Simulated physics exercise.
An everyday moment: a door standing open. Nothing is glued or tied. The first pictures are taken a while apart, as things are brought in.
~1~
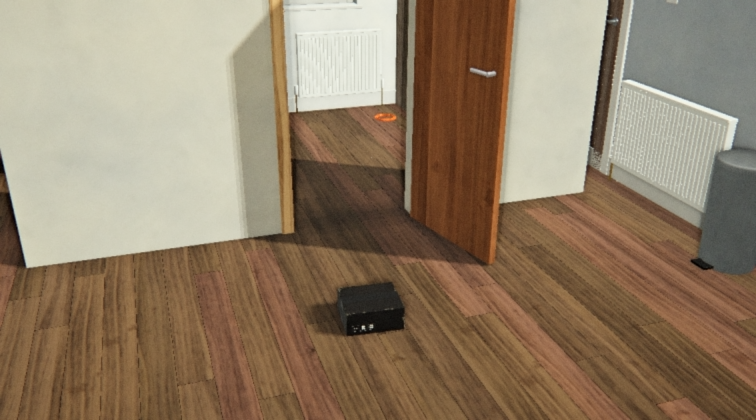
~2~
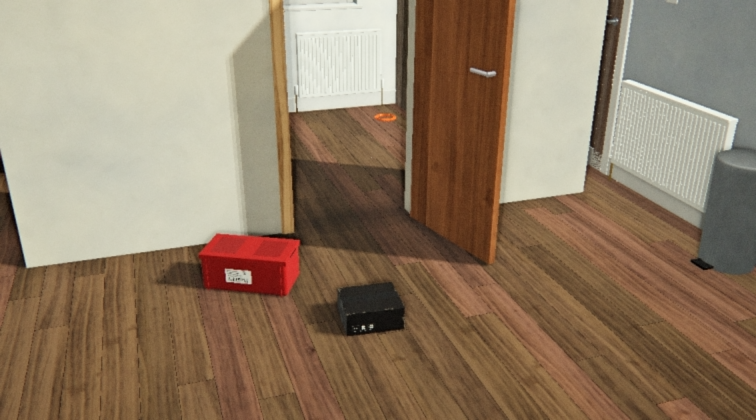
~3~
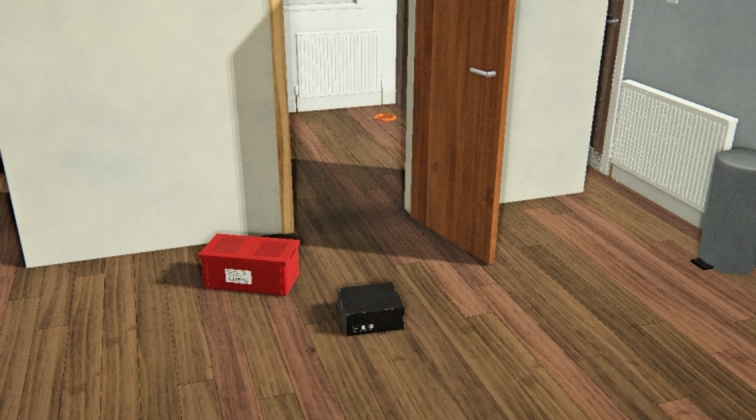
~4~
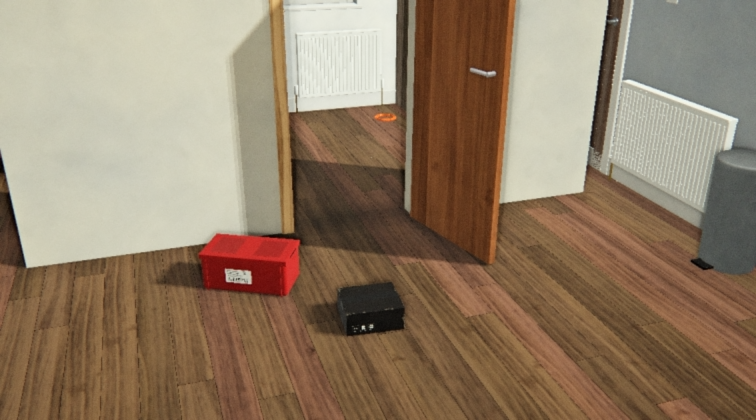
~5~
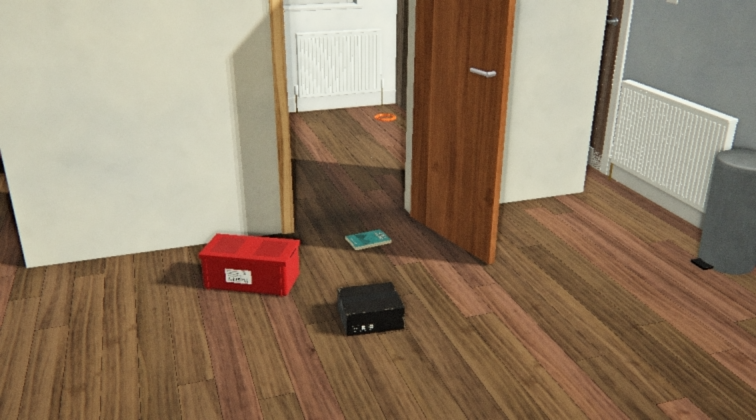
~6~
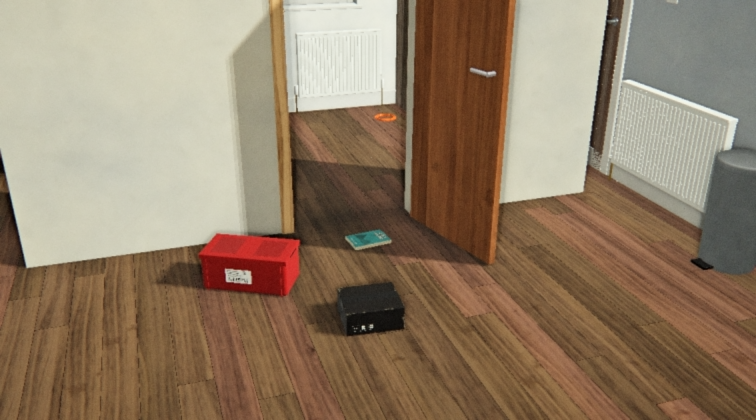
A red tote appears on the wooden floor left of a black parcel, and later a turquoise book appears behind them near the doorway, with nobody seen placing either. The brown door stands wide open and still between pale walls, with white radiators beyond it and at right, beside a grey bin. The slightly raised view across the room stays fixed throughout.
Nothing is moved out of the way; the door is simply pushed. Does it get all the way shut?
As it turns out, it closes.
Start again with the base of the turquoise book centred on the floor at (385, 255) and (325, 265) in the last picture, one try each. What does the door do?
First, it is blocked; second, it shuts.
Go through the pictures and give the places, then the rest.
In the first frame, door wide open and still.
In the second frame, door wide open and still; red tote (251, 265); black parcel (370, 308).
In the third frame, door wide open and still; red tote (251, 265); black parcel (370, 308).
In the fourth frame, door wide open and still; red tote (251, 265); black parcel (370, 308).
In the fifth frame, door wide open and still; red tote (251, 265); black parcel (370, 308).
In the sixth frame, door wide open and still; turquoise book (368, 240); red tote (251, 265).
Then, 1.00 s on from there, door at 76°.
Then, 1.70 s on from there, door at 43°; turquoise book shifted a little near (357, 238).
Then, 2.10 s on from there, door at 24°; turquoise book shifted about its own width near (343, 234).
Then, 2.50 s on from there, door at 6°; turquoise book shifted about its own width near (332, 224).
In the end, door at 0°; moved from the start, turquoise book; the other 2 unmoved. At the end, from the last picture's camera, turquoise book near (329, 219).
